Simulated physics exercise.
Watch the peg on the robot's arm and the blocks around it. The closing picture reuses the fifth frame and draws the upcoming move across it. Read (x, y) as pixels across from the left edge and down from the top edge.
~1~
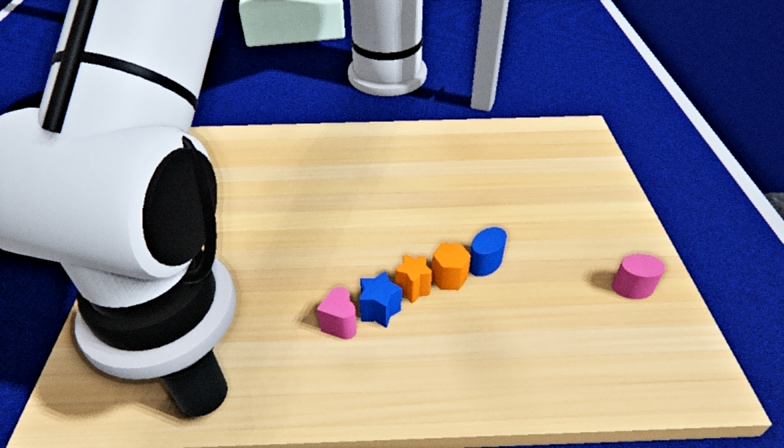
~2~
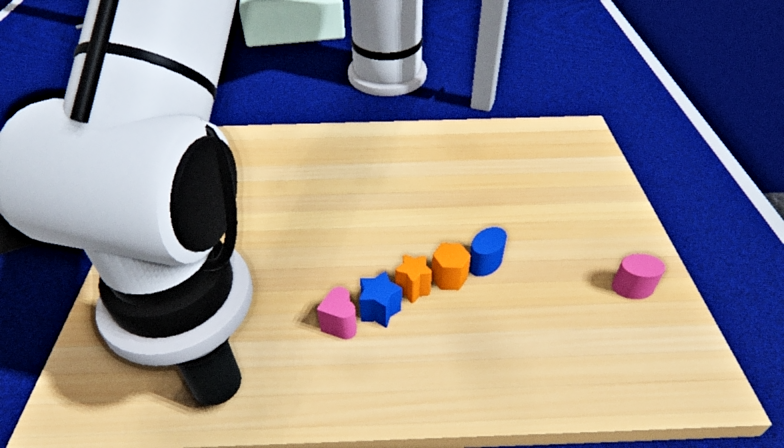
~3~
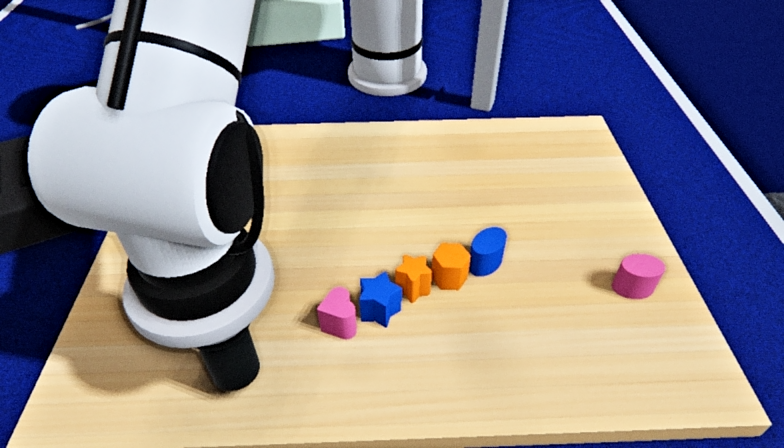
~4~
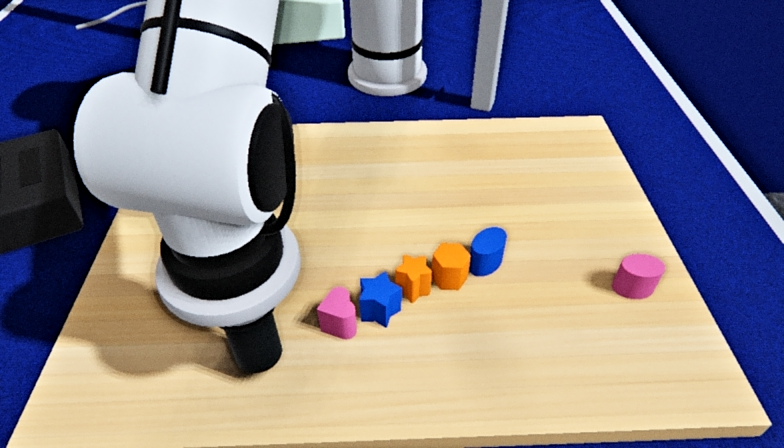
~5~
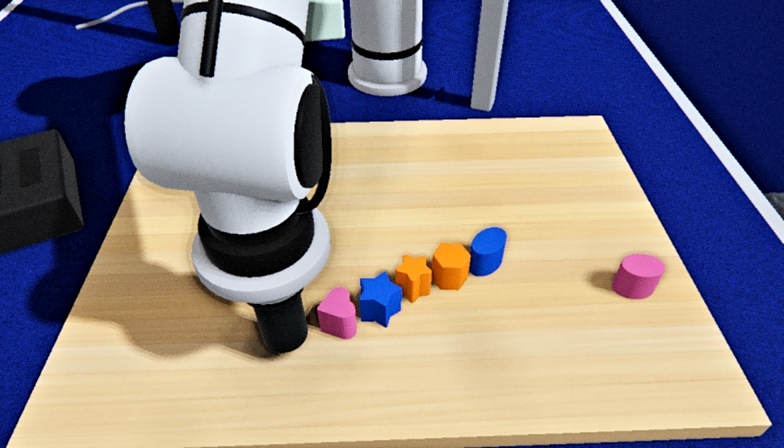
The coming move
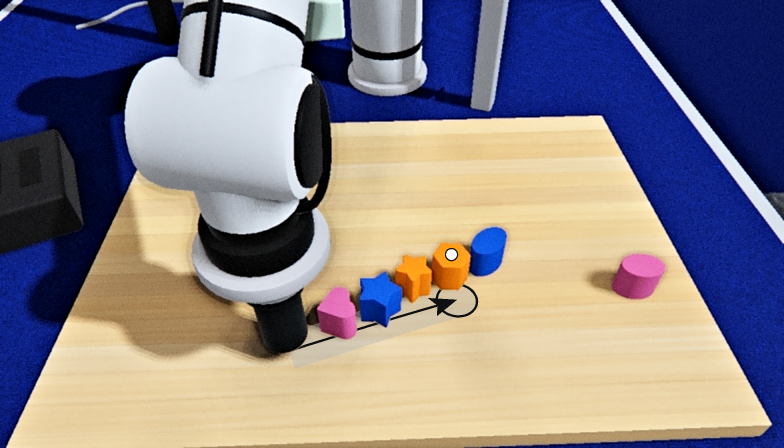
The clip shows a robot arm with a black peg moving right and slightly away across a wooden board, nearing a pink heart block at the left end of a diagonal row of colored blocks, which all stay still.
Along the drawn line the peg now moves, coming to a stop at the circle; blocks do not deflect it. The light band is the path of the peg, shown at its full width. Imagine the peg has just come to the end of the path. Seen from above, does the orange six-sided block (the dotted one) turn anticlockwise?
No, it doesn't check out.
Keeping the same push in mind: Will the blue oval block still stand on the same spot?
In short: No.
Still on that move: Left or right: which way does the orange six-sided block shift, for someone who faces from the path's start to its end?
My answer: Left.
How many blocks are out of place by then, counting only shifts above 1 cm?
I expect three or more blocks to be moved by more than 1 cm.
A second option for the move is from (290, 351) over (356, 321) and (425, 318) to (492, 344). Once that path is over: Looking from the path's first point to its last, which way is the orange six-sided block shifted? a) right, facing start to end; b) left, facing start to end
Option b.
The drawn path runs from (290, 351) to (457, 300); the dot is on the orange six-sided block.
What follows on the original path. One third of the way, peg (346, 316); pink heart block (372, 289), turned 15° clockwise; blue star (401, 278); orange star (423, 259).
Two thirds of the way, peg (404, 299); pink heart block (425, 270); blue star (448, 255), turned 25° anticlockwise; orange star (456, 234); orange six-sided block (488, 235), turned 25° clockwise; blue oval block (520, 226).
At the end, peg (459, 283); pink heart block (458, 251), turned 25° anticlockwise; blue star (465, 231), turned 55° anticlockwise; orange star (455, 211), turned 35° anticlockwise; orange six-sided block (496, 225), turned 80° clockwise; blue oval block (529, 226), turned 20° anticlockwise.
